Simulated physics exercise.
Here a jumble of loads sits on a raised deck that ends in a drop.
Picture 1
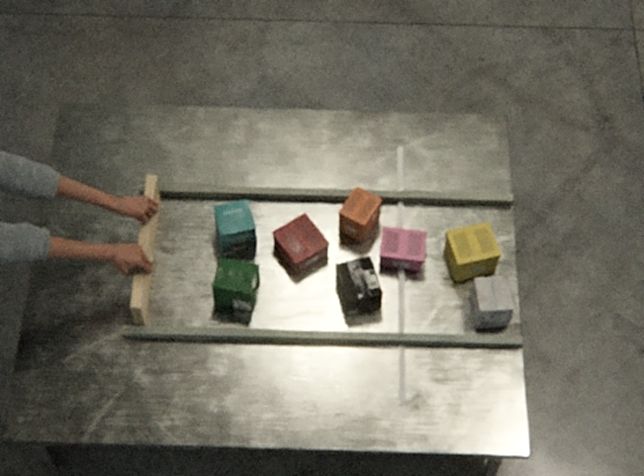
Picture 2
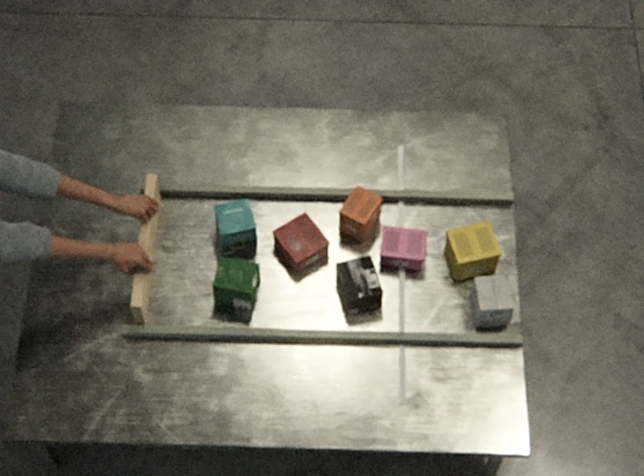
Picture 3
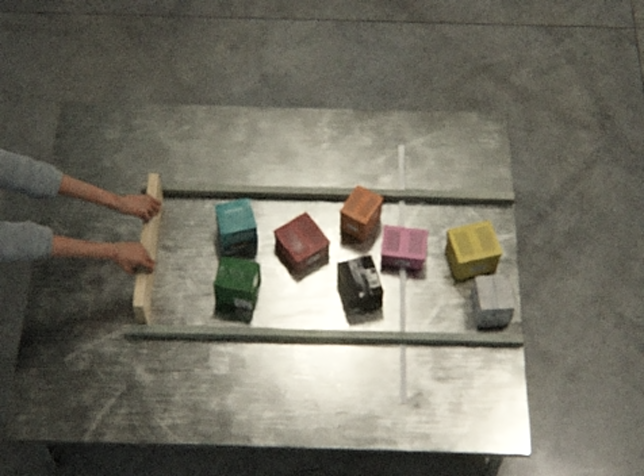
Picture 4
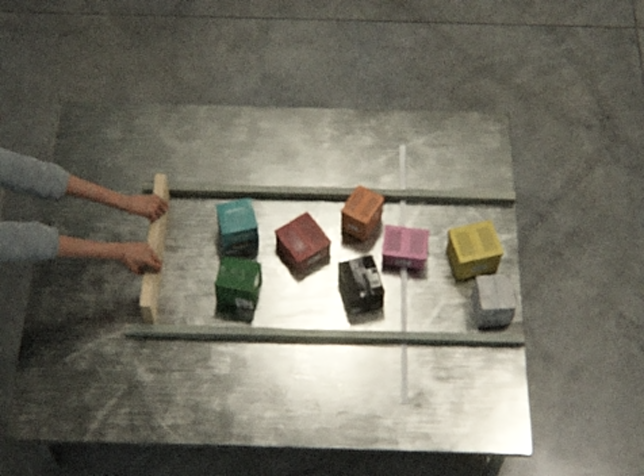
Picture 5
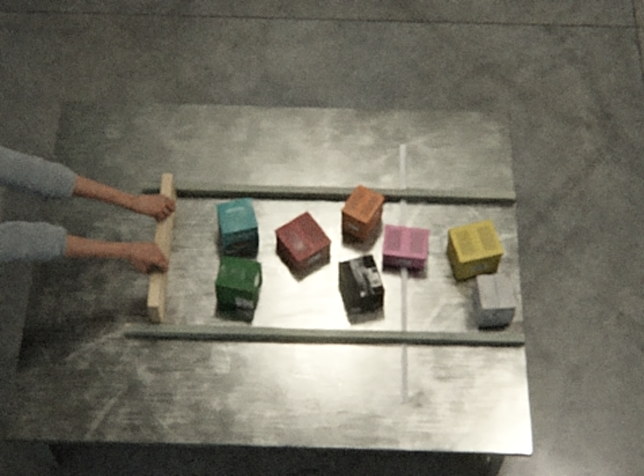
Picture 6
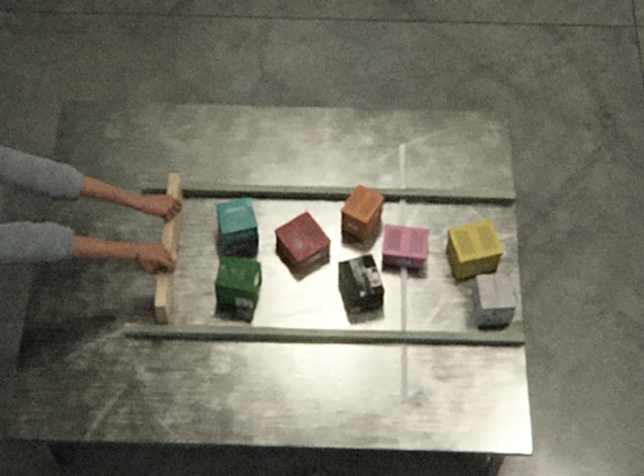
Two hands in grey sleeves slide a wooden plank slowly a short way to the right between two rails on a metal table, seen from above on a concrete floor. Teal and green blocks sit nearest the plank, then red, orange above black, pink by a pale line, and yellow above white at right. The blocks stay in place, untouched, and the camera holds essentially still.
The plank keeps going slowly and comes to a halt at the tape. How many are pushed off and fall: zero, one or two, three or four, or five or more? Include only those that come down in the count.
The tally of falls will come to a mere one or two.
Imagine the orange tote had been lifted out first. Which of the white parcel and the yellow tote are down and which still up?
The white parcel? It stays where it is. The yellow tote? It winds up down.
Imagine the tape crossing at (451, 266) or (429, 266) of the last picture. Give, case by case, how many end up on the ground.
Taking the two tries in order, the numbers are 3 and 3.
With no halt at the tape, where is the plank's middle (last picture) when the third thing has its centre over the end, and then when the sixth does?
At (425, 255) for the third, at (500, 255) for the sixth.
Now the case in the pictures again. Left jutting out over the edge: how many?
Looks like 1 of them.
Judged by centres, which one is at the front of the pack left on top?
Pink tote.
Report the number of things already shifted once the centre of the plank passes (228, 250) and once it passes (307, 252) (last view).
Tally: 2; 6.
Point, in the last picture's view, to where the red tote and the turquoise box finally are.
Final positions - red tote around (462, 257), turquoise box around (422, 235).
Early on, none off yet; white parcel at rest near (494, 300); yellow tote at rest near (473, 250); pink tote at rest near (405, 247).
A while later, none off yet; white parcel at rest near (494, 300); yellow tote at rest near (473, 250); pink tote travelled a little near (412, 250).
Further along, none off yet; white parcel at rest near (494, 300); yellow tote travelled about its own width near (508, 253); pink tote travelled about its own width near (461, 251).
Finally, the number that fall off is one or two; lost, yellow tote.
